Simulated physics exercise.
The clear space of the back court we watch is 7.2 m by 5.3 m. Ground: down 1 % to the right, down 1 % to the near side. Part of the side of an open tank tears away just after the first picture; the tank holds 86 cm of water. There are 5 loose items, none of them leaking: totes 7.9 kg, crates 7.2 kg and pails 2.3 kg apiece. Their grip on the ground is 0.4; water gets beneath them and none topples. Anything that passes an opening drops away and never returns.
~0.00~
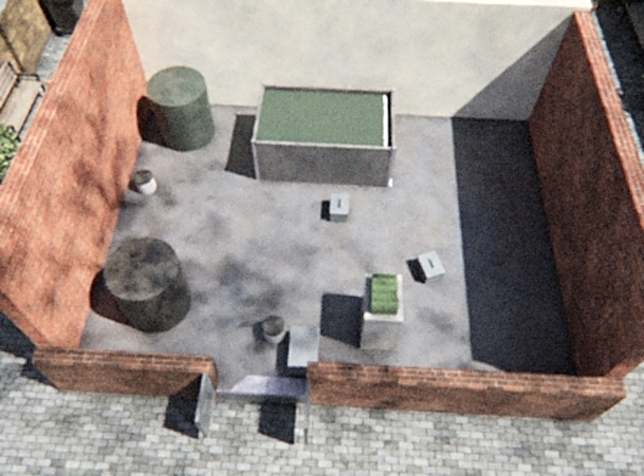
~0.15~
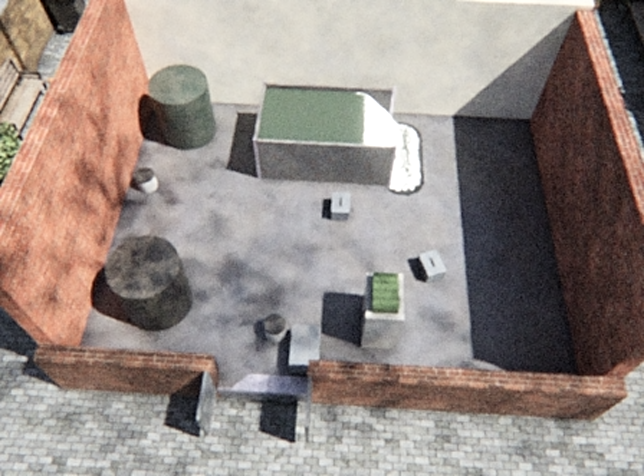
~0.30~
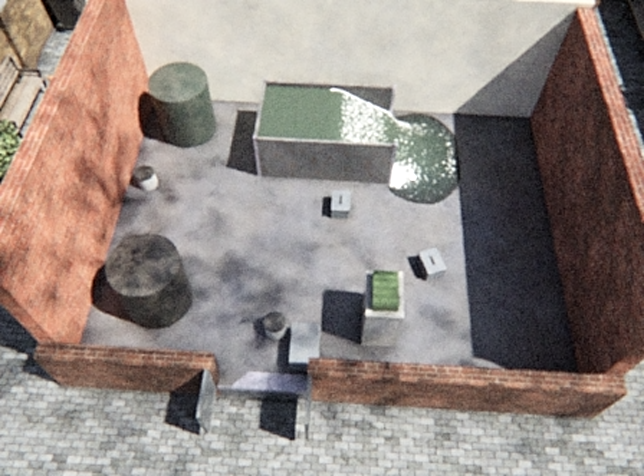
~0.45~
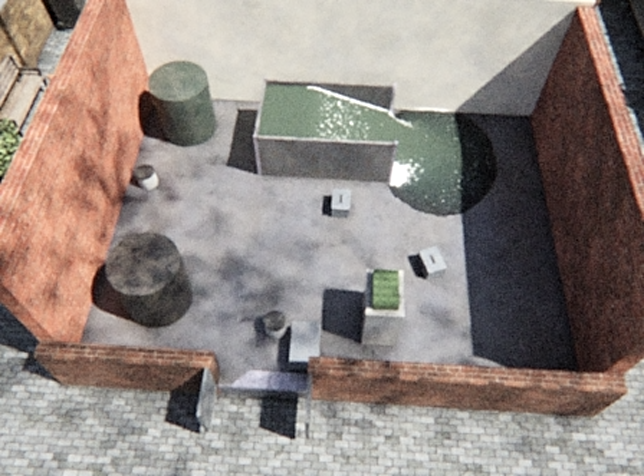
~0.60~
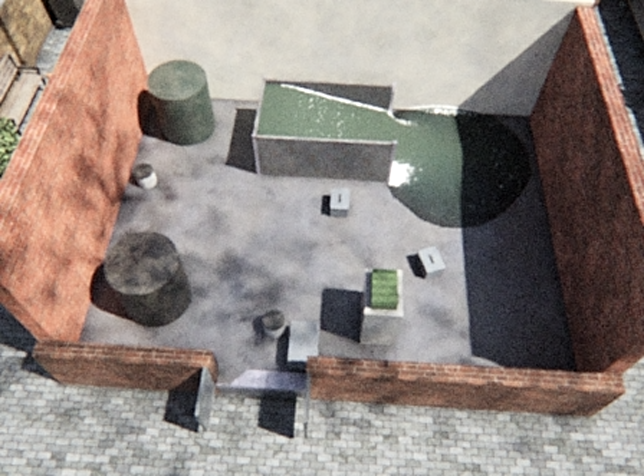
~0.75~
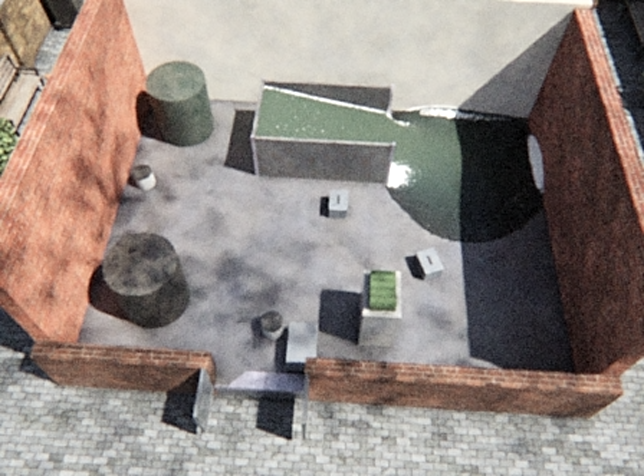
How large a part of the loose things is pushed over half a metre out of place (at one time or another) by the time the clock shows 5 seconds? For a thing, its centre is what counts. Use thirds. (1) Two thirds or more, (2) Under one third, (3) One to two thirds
One to two thirds (3).
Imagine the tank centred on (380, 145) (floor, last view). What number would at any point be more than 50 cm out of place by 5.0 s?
3.
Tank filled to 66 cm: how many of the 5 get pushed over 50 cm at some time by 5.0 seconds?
Then the count would be 3.
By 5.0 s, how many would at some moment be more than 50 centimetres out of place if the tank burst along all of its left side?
You'd get 4 in that case.
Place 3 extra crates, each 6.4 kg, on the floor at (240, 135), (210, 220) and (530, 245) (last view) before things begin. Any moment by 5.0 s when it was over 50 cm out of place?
In the order asked: Not as far, not as far, farther than that.
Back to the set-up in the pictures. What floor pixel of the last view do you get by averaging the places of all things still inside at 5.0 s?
That lands at roughly (238, 243).
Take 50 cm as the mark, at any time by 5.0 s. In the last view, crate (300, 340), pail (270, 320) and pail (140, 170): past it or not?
Listed in sequence: Higher; higher; lower for the last.
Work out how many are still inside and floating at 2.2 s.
I get 0.
After 1.1 s 0 of 5 are over 50 cm from their spots; 0 afloat.
After 2.2 s 0 of 5 are over 50 cm from their spots; 0 afloat.
After 3.5 s 0 of 5 are over 50 cm from their spots; 0 afloat.
After 5.0 s 3 of 5 are over 50 cm from their spots, and 3 have been at some point; 1 afloat.
